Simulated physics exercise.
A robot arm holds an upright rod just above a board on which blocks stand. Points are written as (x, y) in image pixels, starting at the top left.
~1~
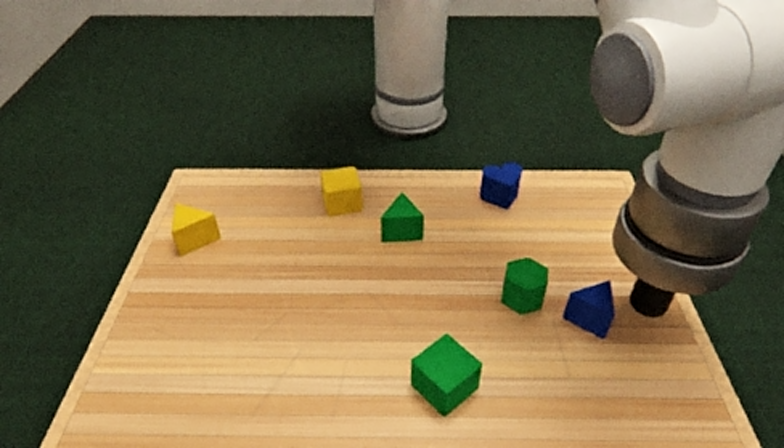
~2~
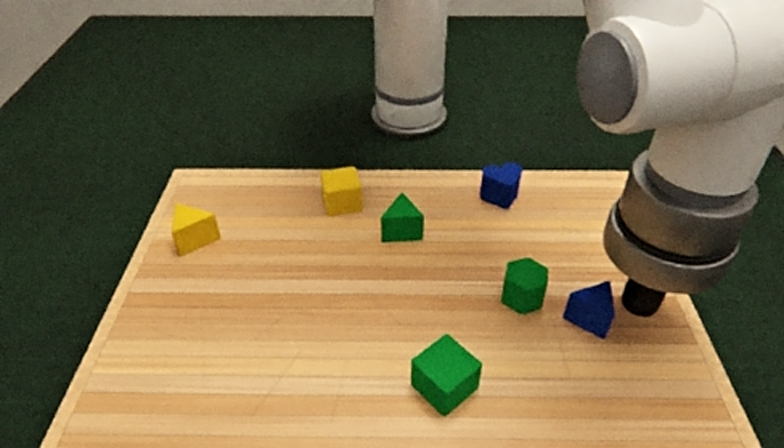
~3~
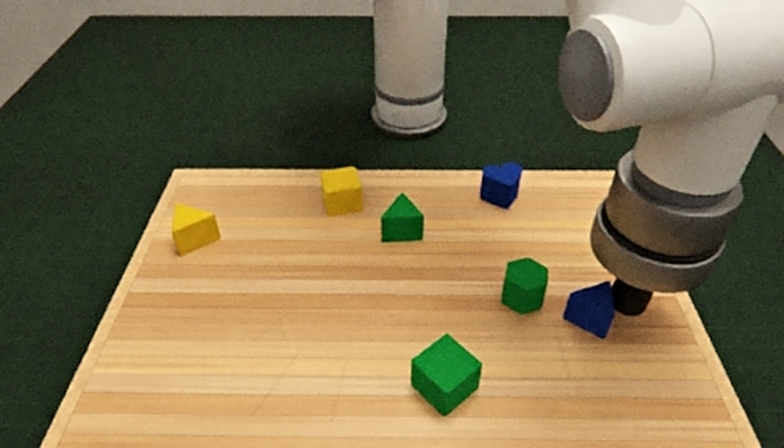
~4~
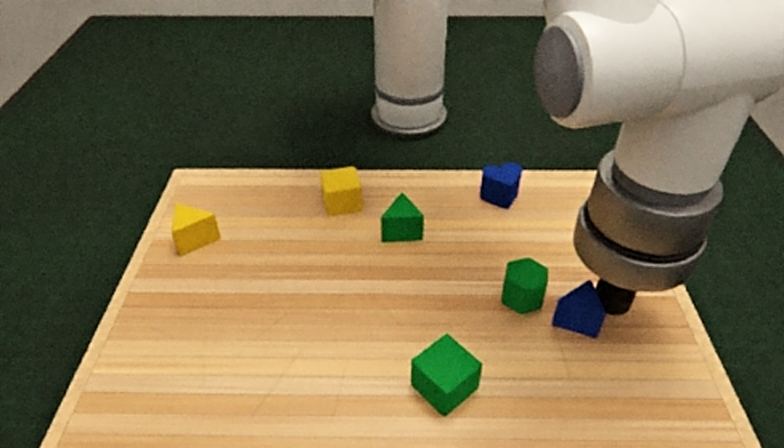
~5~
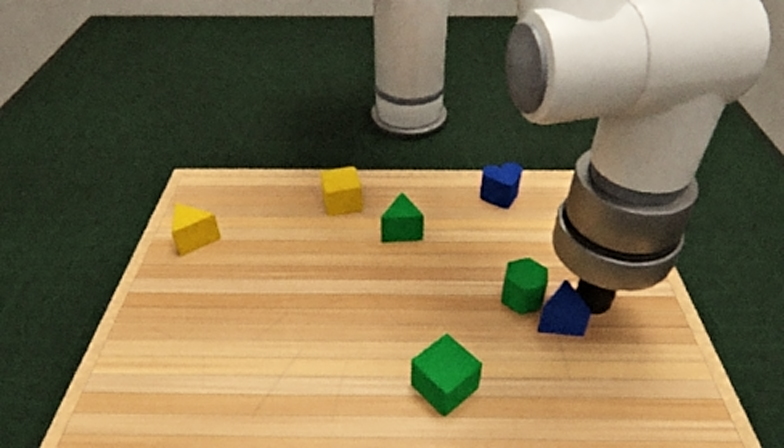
On a wooden board scattered with yellow, green and blue blocks, a robot arm moved its dark rod left to a blue triangle and pushed it left, close to the green hexagon.
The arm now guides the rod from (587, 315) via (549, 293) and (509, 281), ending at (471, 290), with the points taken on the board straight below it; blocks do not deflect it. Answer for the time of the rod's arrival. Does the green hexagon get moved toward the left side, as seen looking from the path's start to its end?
Yes
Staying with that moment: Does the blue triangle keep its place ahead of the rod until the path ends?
That would be a no.
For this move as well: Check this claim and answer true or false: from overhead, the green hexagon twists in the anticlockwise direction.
My answer: True.
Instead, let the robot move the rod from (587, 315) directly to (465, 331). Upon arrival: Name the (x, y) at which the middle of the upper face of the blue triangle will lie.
The middle of its top is at (441, 321).
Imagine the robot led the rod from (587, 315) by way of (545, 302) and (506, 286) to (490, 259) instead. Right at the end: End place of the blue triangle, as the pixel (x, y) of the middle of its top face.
Its top centre lands on (539, 300).
On the path given first. One third of the way, rod at (553, 279); green hexagon at (518, 271); blue triangle at (557, 298), turned 25° anticlockwise.
Two thirds of the way, rod at (511, 268); green hexagon at (483, 272), turned 55° anticlockwise; blue triangle at (557, 298), turned 25° anticlockwise.
At the end, rod at (473, 276); green hexagon at (445, 283), turned 65° anticlockwise; blue triangle at (557, 298), turned 25° anticlockwise.
